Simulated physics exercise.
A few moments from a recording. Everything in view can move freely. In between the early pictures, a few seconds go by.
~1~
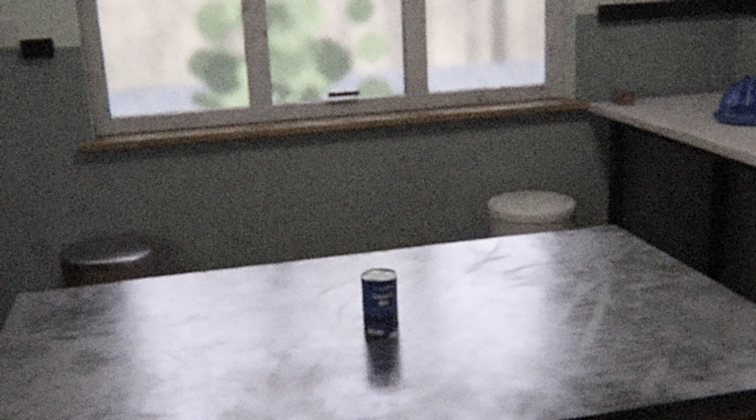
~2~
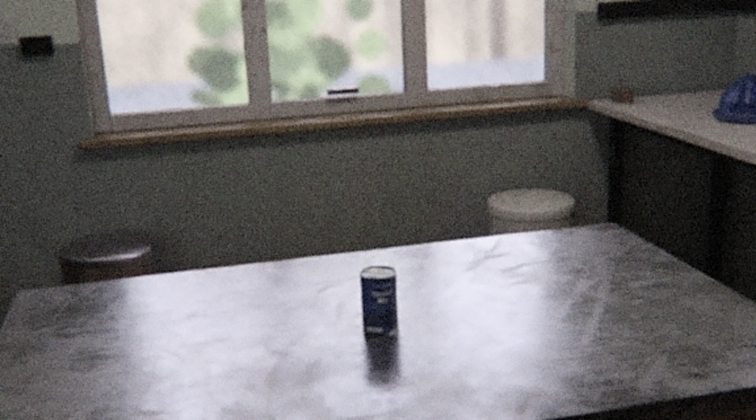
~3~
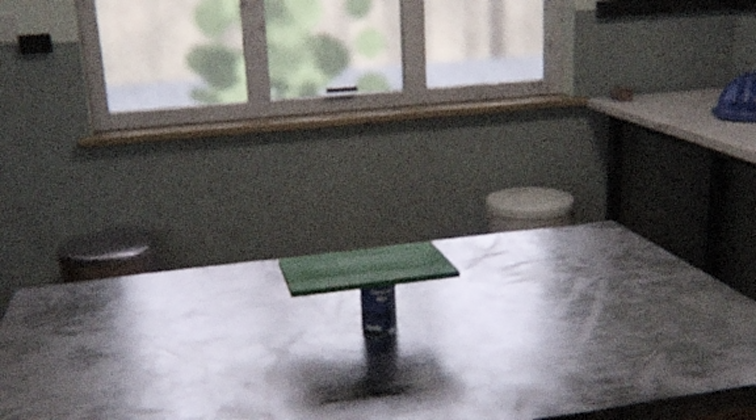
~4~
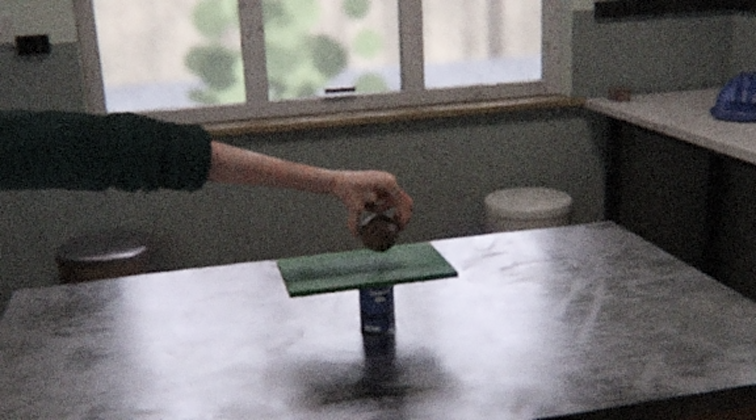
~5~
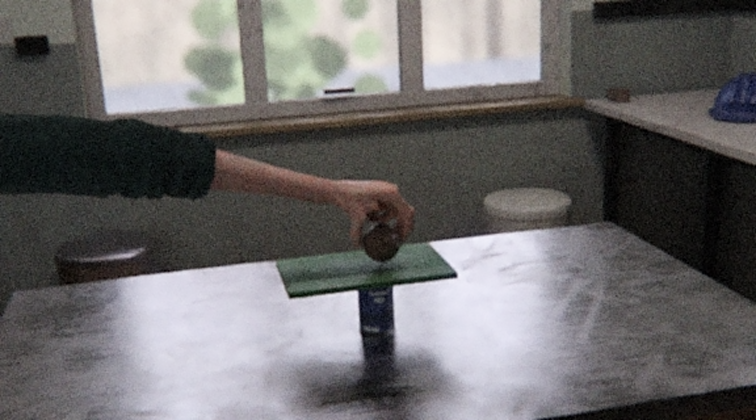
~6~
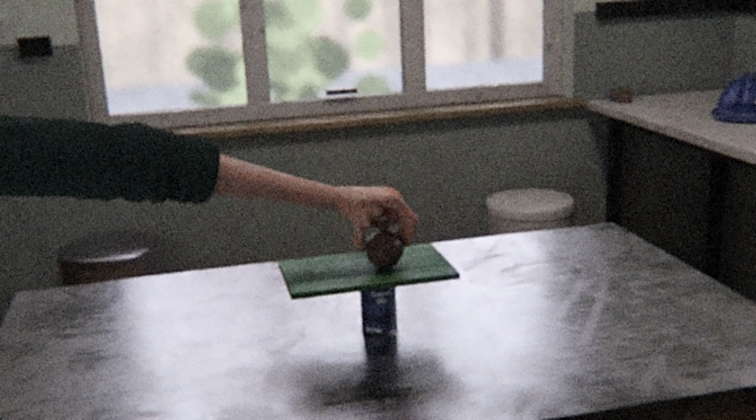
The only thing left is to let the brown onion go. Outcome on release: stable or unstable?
The stack is secure.
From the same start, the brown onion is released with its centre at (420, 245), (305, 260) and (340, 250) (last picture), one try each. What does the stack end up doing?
The stack remains standing in the first case, tumbles down in the second, and tumbles down in the third.
Then, 0.80 s past the last view, nothing moves.
Then, 1.70 s past the last view, brown onion resting near (384, 249).
Finally, all 3 still in place. Final places as the last picture's camera would see them, brown onion near (384, 249). The stack holds.
